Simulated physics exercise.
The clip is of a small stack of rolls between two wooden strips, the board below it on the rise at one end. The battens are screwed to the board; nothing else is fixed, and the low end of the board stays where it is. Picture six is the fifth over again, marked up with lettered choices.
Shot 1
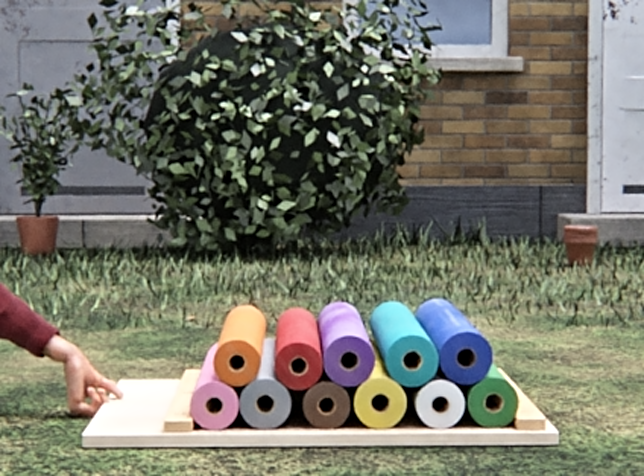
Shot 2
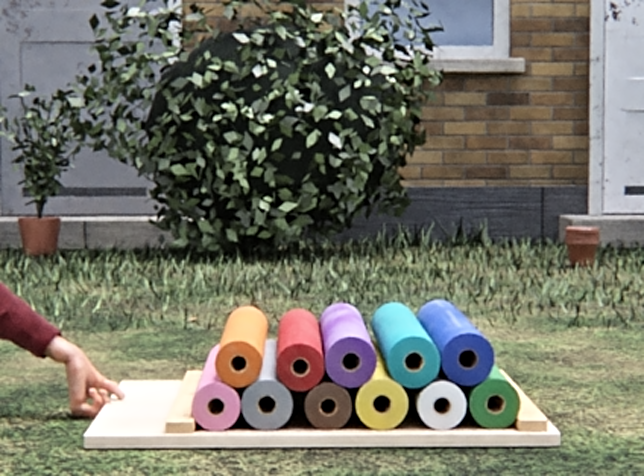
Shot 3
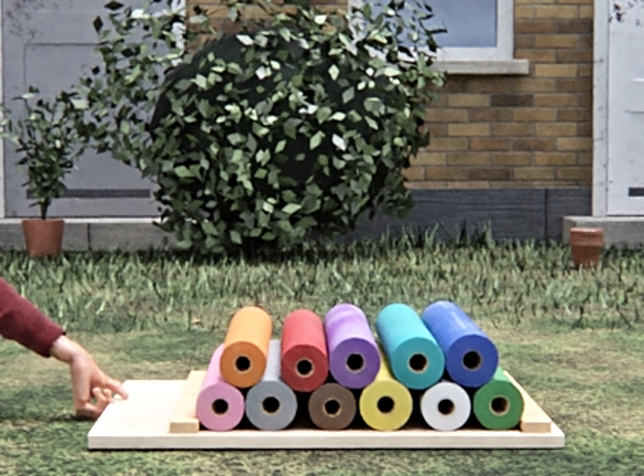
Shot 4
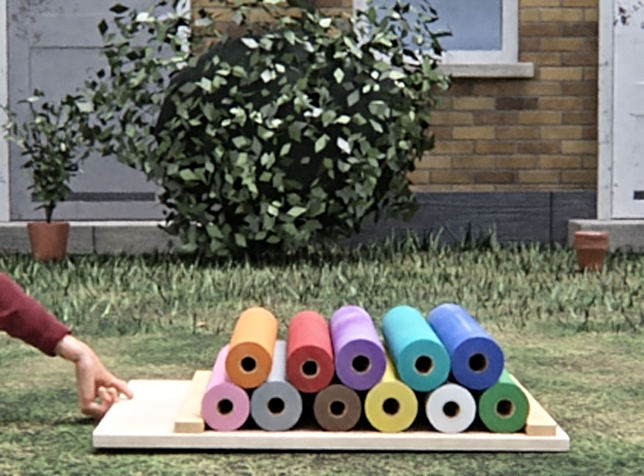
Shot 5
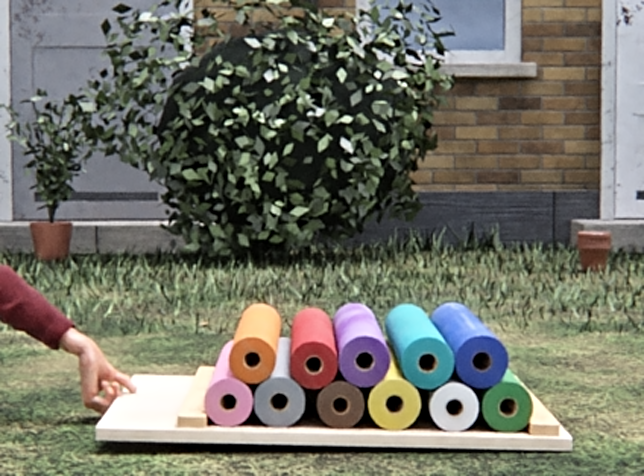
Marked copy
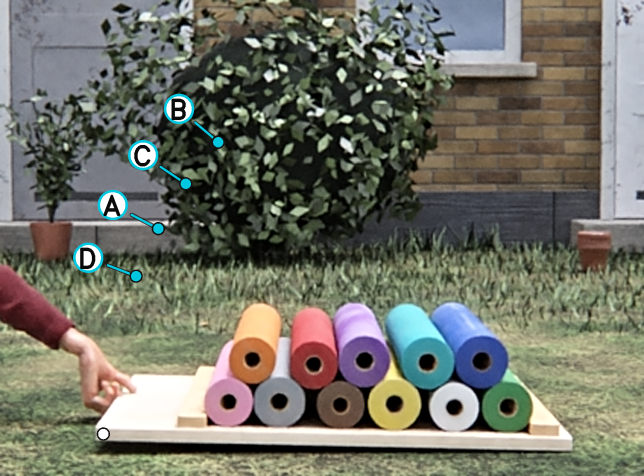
On a lawn before a brick house, a hand at the left end of a pale board raises that end slightly, while the two-tier stack of coloured rolls between wooden strips stays in place on it.
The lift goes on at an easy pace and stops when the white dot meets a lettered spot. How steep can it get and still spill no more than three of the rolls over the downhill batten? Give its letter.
The answer is mark D.
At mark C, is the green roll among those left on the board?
The green roll: No.
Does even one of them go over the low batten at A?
At A: Yes.
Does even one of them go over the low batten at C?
Yes, at C.
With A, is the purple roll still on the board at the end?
No, with A.
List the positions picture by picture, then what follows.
In the first picture, red roll (299, 366); turquoise roll (412, 361); orange roll (237, 363).
In the second picture, orange roll (238, 364); purple roll (351, 362).
In the third picture, board (323, 406); pink roll (220, 407); grey roll (271, 405); green roll (500, 405).
In the fourth picture, board (328, 407); pink roll (225, 407); grey roll (276, 406); white roll (451, 409).
In the fifth picture, board (331, 404); pink roll (228, 402); grey roll (280, 402).
On the marked copy, A at (158, 229); B at (218, 142); C at (186, 184); D at (136, 276); the white dot at (104, 434).
Following D. Soon after the start, board at 15°.
Later, board at 21°.
In the end, board at 21°, two over the low batten (turquoise, blue).
As for the rest, A four over the low batten (red, turquoise, purple, blue); B eleven over the low batten; C eleven over the low batten.
